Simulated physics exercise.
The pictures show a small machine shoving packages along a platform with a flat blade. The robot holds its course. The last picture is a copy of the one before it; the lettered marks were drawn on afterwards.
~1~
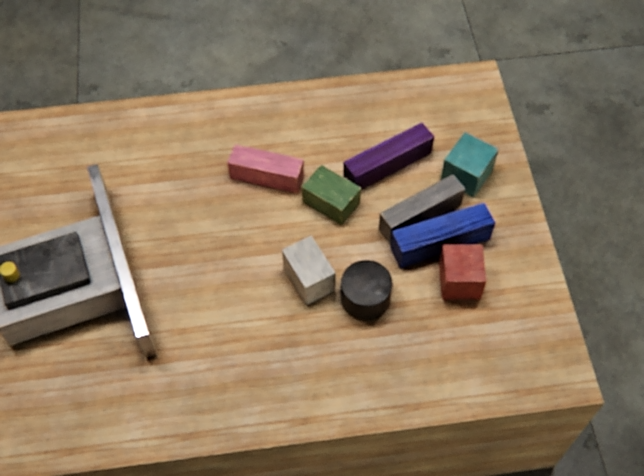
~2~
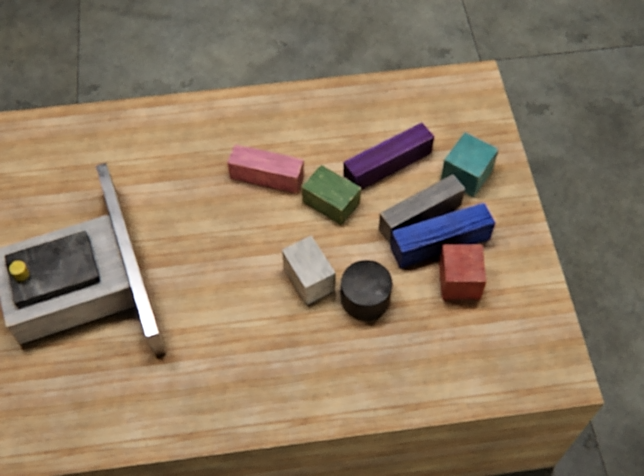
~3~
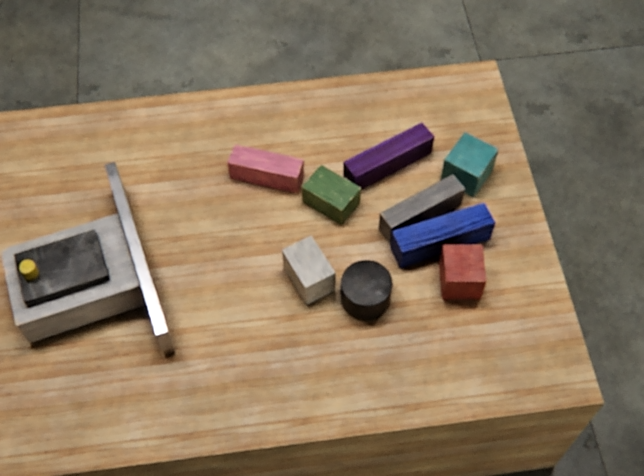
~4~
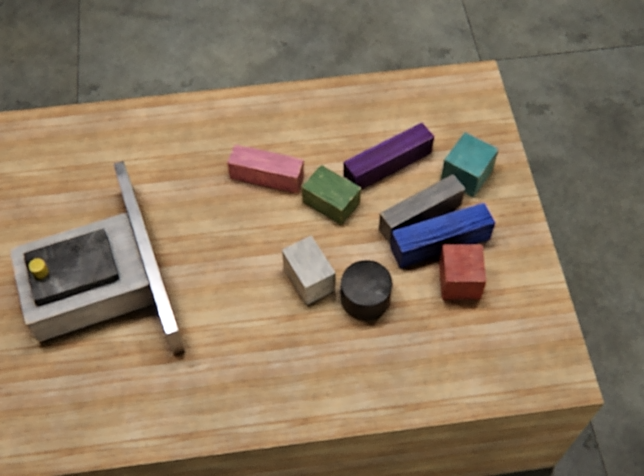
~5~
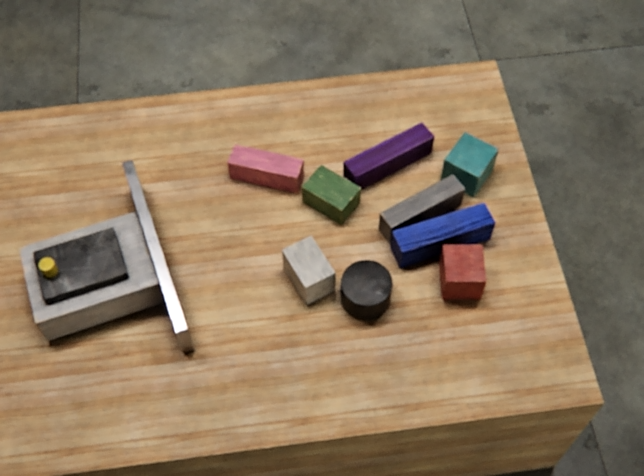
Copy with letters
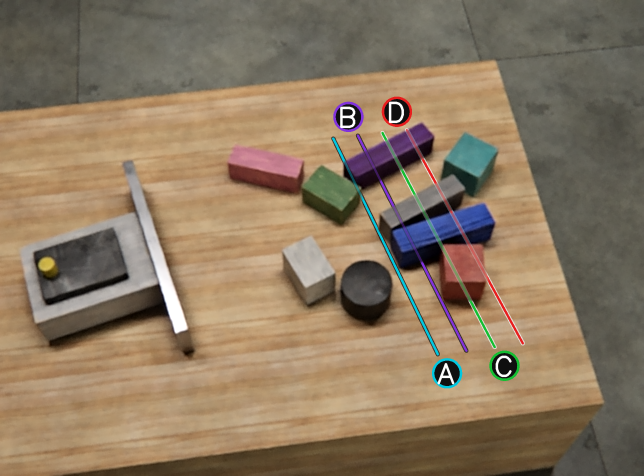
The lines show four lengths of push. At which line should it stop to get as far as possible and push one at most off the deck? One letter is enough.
As far as mark D.
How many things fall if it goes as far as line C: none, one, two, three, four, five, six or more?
The count is none.
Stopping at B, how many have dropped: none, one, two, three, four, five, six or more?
By then, none.
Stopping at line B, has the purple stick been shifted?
Yes.
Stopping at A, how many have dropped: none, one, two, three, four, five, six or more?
In all, none.
On the marked copy, A at (382, 238); B at (408, 235); C at (434, 232); D at (461, 229).
Following D. Soon after the start, robot (202, 249); pink bar (275, 167); turquoise crate (469, 165).
Later, robot (316, 235); turquoise crate (479, 157); blue stick (470, 230).
In the end, robot (402, 225); blue stick (548, 214); red crate (552, 247); none fallen.
As for the rest, A is within the limit but short; B is within the limit but short; C is within the limit but short.
